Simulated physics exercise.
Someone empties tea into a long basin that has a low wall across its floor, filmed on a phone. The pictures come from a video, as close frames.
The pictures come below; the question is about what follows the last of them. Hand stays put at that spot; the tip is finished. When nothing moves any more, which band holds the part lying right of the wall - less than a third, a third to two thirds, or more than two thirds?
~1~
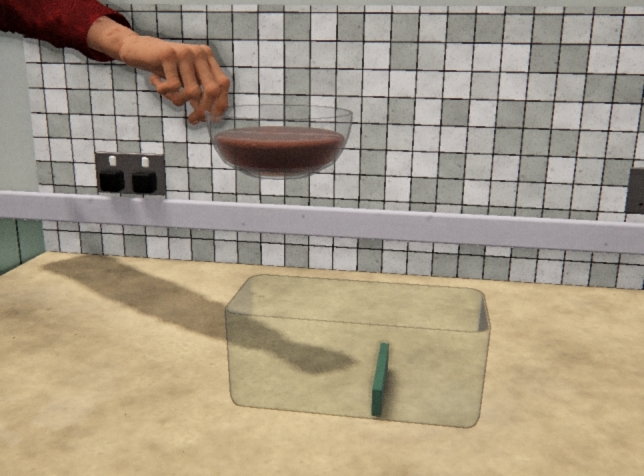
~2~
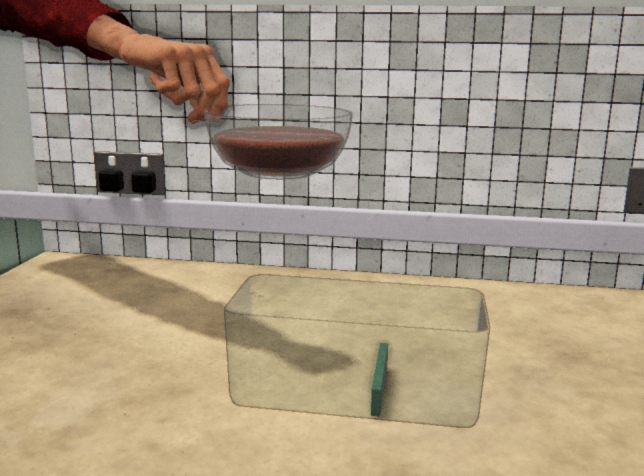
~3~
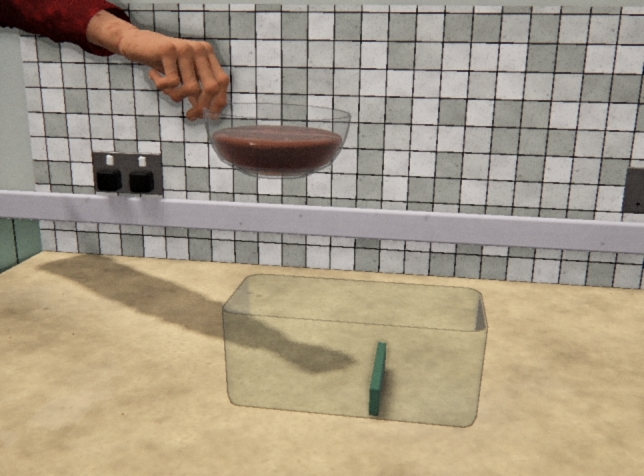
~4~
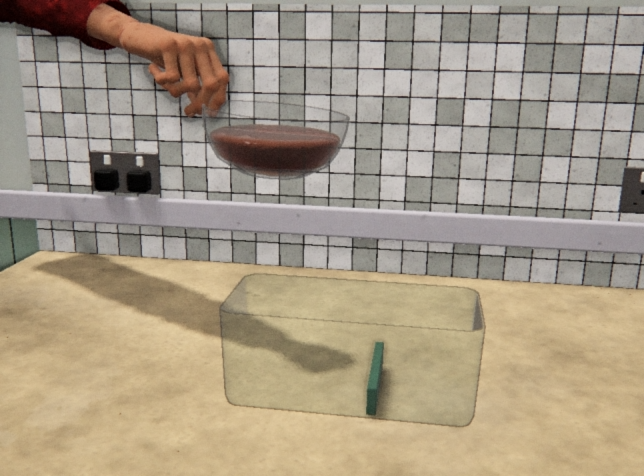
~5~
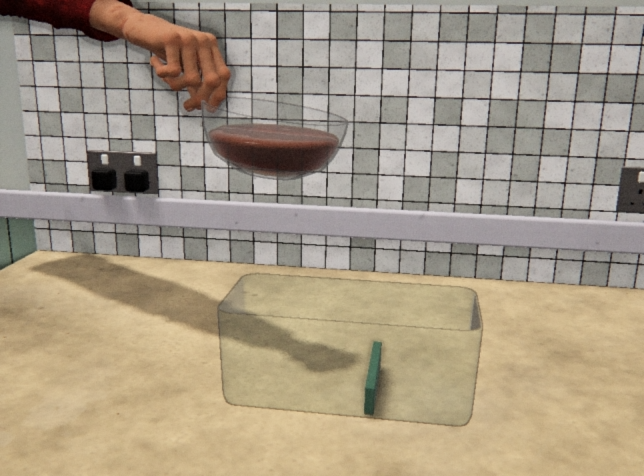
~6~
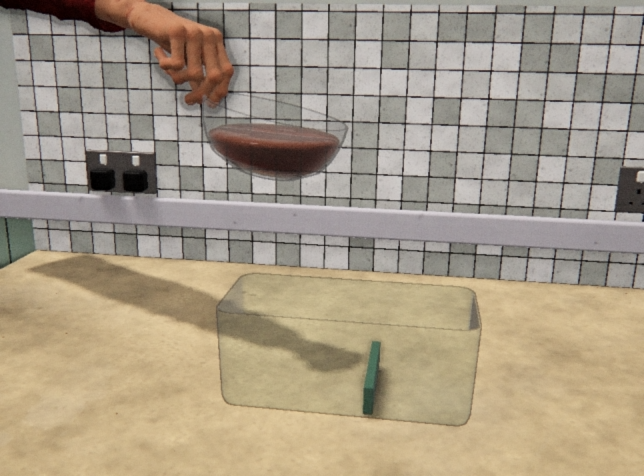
Reaches a third, not past two thirds.
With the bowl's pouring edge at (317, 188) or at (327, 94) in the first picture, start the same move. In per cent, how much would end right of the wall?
Near 10 % and 40 %.
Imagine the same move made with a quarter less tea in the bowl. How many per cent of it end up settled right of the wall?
Some 50 parts in a hundred.
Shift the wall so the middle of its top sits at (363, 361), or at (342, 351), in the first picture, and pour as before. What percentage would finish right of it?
My guess is some 75 percent the first time and some 90 percent the second.
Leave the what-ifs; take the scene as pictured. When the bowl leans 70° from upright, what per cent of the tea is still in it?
It comes to 45 per cent or so.
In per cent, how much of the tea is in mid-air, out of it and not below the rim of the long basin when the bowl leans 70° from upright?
Around 50 %.
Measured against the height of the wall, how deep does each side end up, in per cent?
Roughly 30 percent left, 70 percent right.
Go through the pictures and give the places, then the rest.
In the first frame, it leans 0°; its right rim is at (351, 115); the tea meets the walls at (217, 132) and (346, 137); the long basin's rim runs from (238, 293) to (486, 311); the wall's top is at (381, 366).
In the second frame, it leans 1°; its right rim is at (351, 116); the tea meets the walls at (217, 132) and (346, 137).
In the third frame, it leans 2°; its right rim is at (349, 118); the tea meets the walls at (215, 130) and (344, 138).
In the fourth frame, it leans 4°; its right rim is at (348, 120); the tea meets the walls at (213, 129) and (342, 138).
In the fifth frame, it leans 8°; its right rim is at (347, 125); the tea meets the walls at (213, 128) and (341, 139).
In the sixth frame, it leans 12°; its right rim is at (346, 130); the tea meets the walls at (212, 128) and (341, 140).
A moment on, the bowl is tipped part way and 45 per cent is still to pour, 1 is left of the wall and 6 right of it.
Next, the bowl is tipped right over and 2 per cent is still to pour, 24 is left of the wall and 61 right of it.
Then the bowl is tipped right over and 0 per cent is still to pour, 40 is left of the wall and 59 right of it.
Later the bowl is tipped right over and 0 per cent is still to pour, 40 is left of the wall and 59 right of it.
At rest 40 per cent lies left of the wall, 59 right of it and 1 outside.
